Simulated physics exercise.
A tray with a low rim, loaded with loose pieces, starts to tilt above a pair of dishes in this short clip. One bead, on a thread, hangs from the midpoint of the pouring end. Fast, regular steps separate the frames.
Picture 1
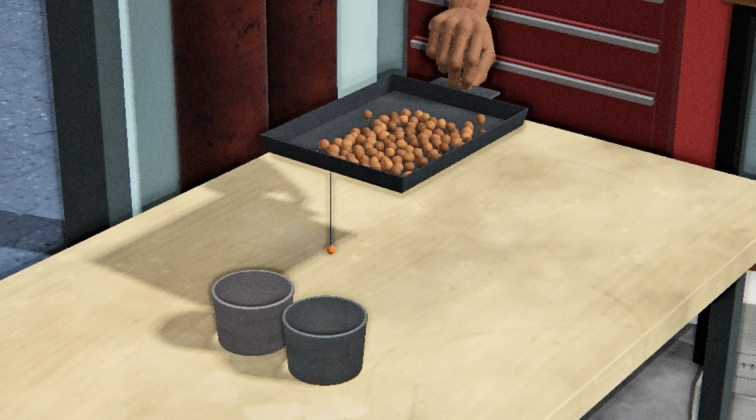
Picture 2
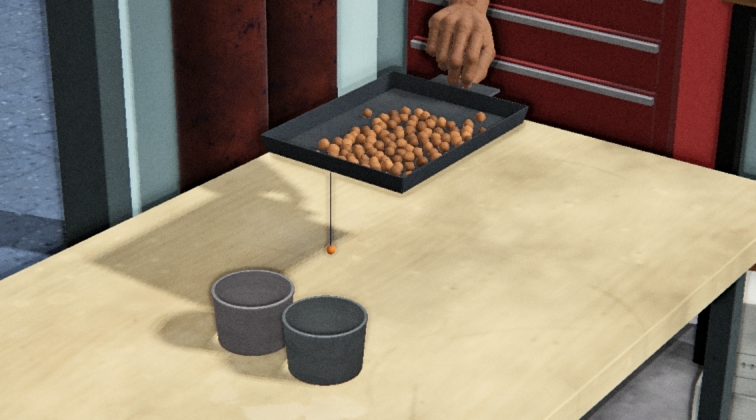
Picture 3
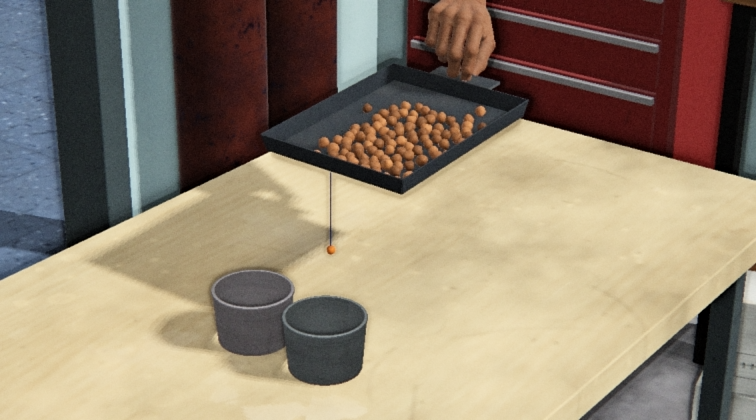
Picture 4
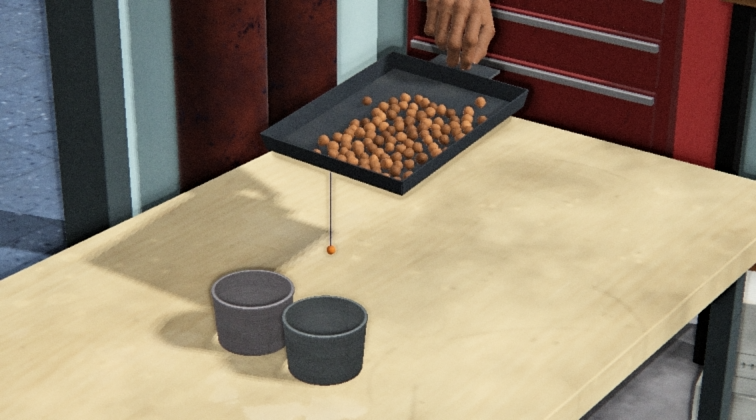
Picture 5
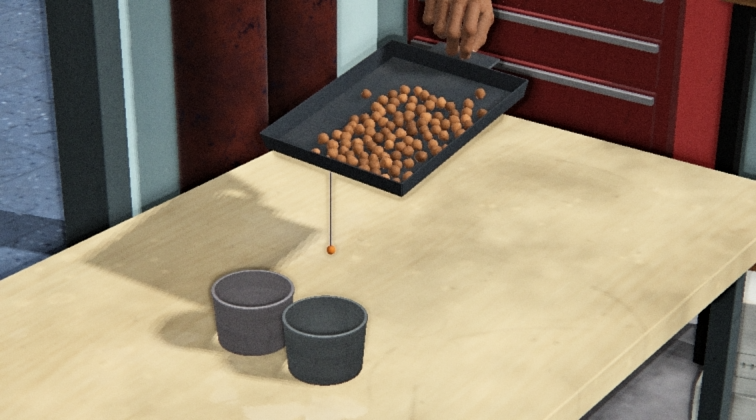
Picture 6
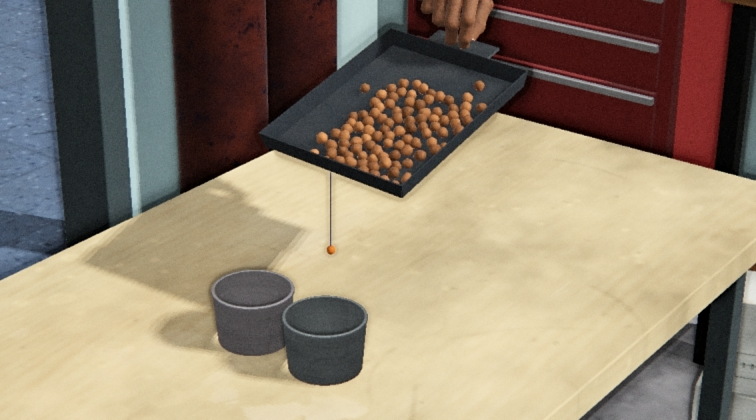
On a pale wooden table, two dark dishes stand below a low-rimmed tray of round brown pieces, an orange bead hanging from its near edge; a hand raises the tray's far end, gradually tilting it toward the dishes.
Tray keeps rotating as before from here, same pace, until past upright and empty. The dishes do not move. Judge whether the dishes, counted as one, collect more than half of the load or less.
Counted as one, they collect less than half.
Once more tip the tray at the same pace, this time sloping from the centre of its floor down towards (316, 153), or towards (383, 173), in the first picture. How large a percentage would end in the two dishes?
Shares: About 10 in a hundred, then about 0 in a hundred.
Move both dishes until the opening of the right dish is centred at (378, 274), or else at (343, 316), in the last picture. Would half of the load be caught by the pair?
At place one a lesser share; at place two a lesser share.
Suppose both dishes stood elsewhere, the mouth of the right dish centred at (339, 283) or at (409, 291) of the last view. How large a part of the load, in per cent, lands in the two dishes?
40 %, then 30 %.
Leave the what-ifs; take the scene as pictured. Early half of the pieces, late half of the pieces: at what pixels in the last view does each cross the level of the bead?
First near (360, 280), later near (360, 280).
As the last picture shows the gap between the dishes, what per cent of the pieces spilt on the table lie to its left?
Left share: Some 10 per cent.
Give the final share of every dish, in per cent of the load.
Left dish 10, right dish 10 %.
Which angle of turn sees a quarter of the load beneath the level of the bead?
I'd say close to 95 degrees.
Shortly afterwards, tray tipped steeply; the whole lot on the tray.
Next, tray tipped right over; the bulk on the tray; near a quarter in the air.
Some moments later, tray tipped past a quarter turn; a little in the right dish; a little in the left dish; the bulk outside both.
In the end, tray tipped past a quarter turn; a little in the right dish; a little in the left dish; the bulk outside both.
